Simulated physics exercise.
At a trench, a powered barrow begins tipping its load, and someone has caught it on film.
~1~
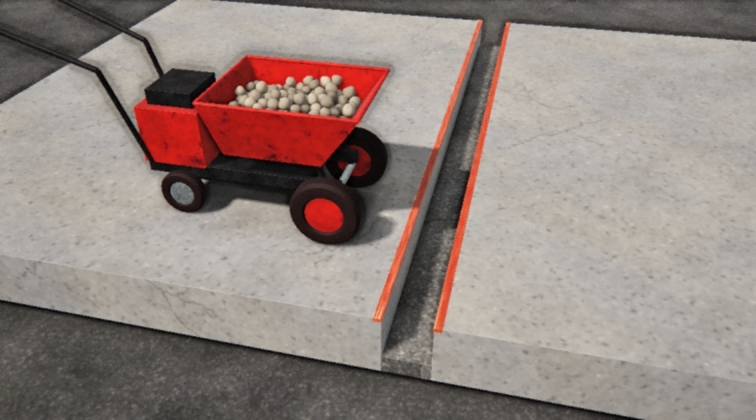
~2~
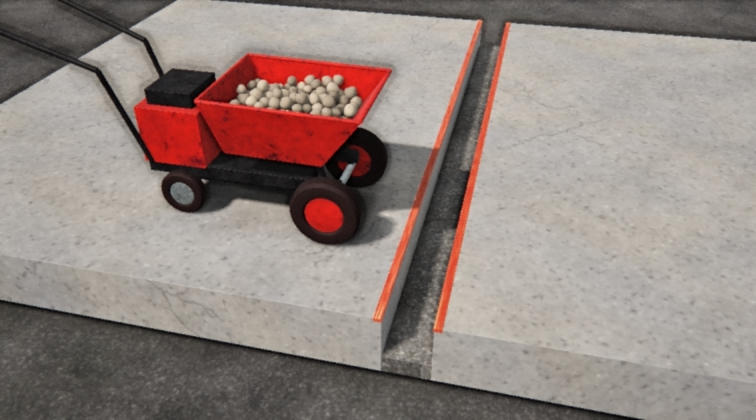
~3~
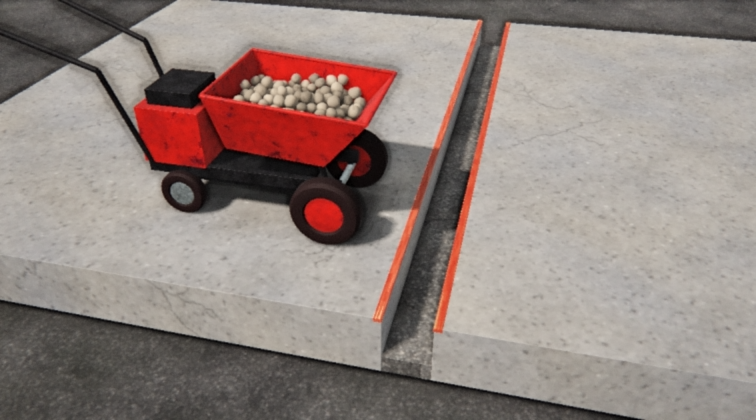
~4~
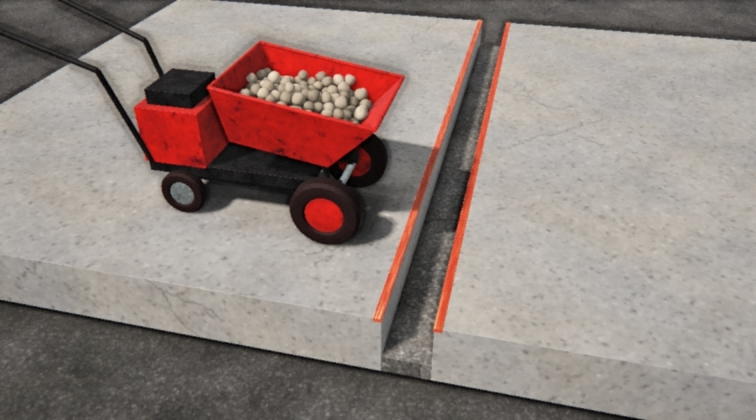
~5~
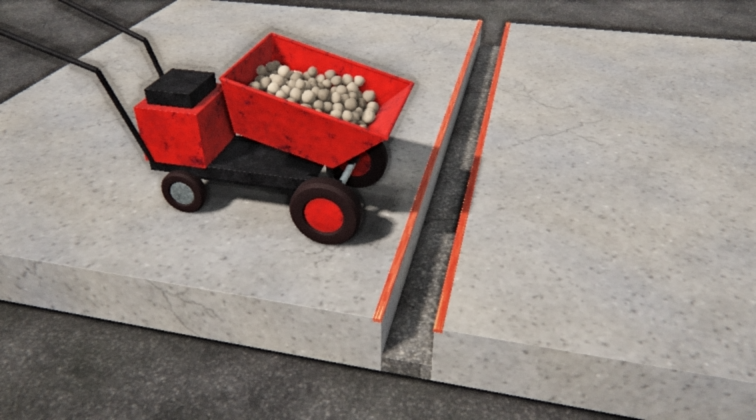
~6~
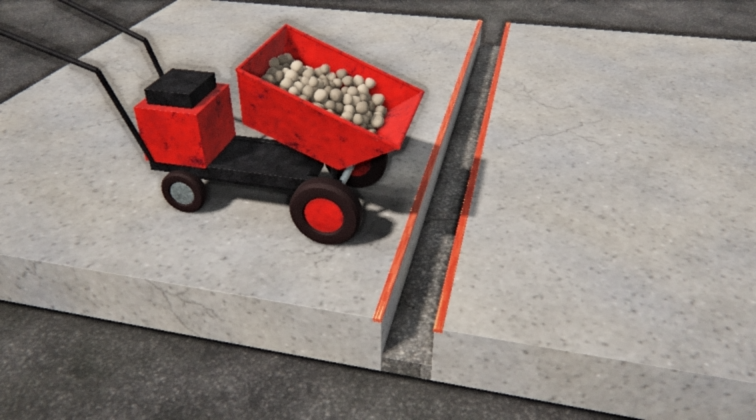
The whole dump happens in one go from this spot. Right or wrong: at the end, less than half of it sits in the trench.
Right.
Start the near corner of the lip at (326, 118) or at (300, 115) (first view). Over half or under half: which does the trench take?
Well, parked at the first spot it'd be past the halfway mark, and at the second it'd be past the halfway mark.
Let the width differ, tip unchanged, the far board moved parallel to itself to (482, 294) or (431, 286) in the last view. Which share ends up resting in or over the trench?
Roughly 90 per cent, then roughly 0 per cent.
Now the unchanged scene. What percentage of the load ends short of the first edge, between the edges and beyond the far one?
Short 0 %, between 20 %, beyond 55 %.
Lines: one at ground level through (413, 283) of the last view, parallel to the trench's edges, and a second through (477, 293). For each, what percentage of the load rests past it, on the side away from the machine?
I reckon some 70 per cent and some 30 per cent.
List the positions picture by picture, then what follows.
Lip of the skip (358, 122), level; top of the load (293, 99), river pebbles; first edge of the trench (391, 279); far edge (448, 288), the trench under half as wide as the skip, and about as deep as wide, in the first picture.
Lip of the skip (360, 123), tipped barely; top of the load (294, 99), in the second picture.
Lip of the skip (366, 126), tipped barely; top of the load (289, 94), in the third picture.
Lip of the skip (375, 131), tipped a little; top of the load (283, 89), in the fourth picture.
Lip of the skip (386, 138), tipped clearly; top of the load (284, 89), in the fifth picture.
Lip of the skip (398, 147), tipped clearly; top of the load (296, 84); first edge of the trench (391, 279); far edge (448, 288), in the sixth picture.
Just after the last frame, skip tipped steeply; every one in the skip.
A moment on, skip tipped right over; roughly two thirds in the skip; about a tenth in or heaped over the trench; roughly a third beyond it; just a few falling.
Further on, skip tipped right over; roughly a quarter in the skip; roughly a quarter in or heaped over the trench; roughly half beyond it.
When it is over, skip tipped right over; roughly a quarter in the skip; roughly a quarter in or heaped over the trench; roughly half beyond it.
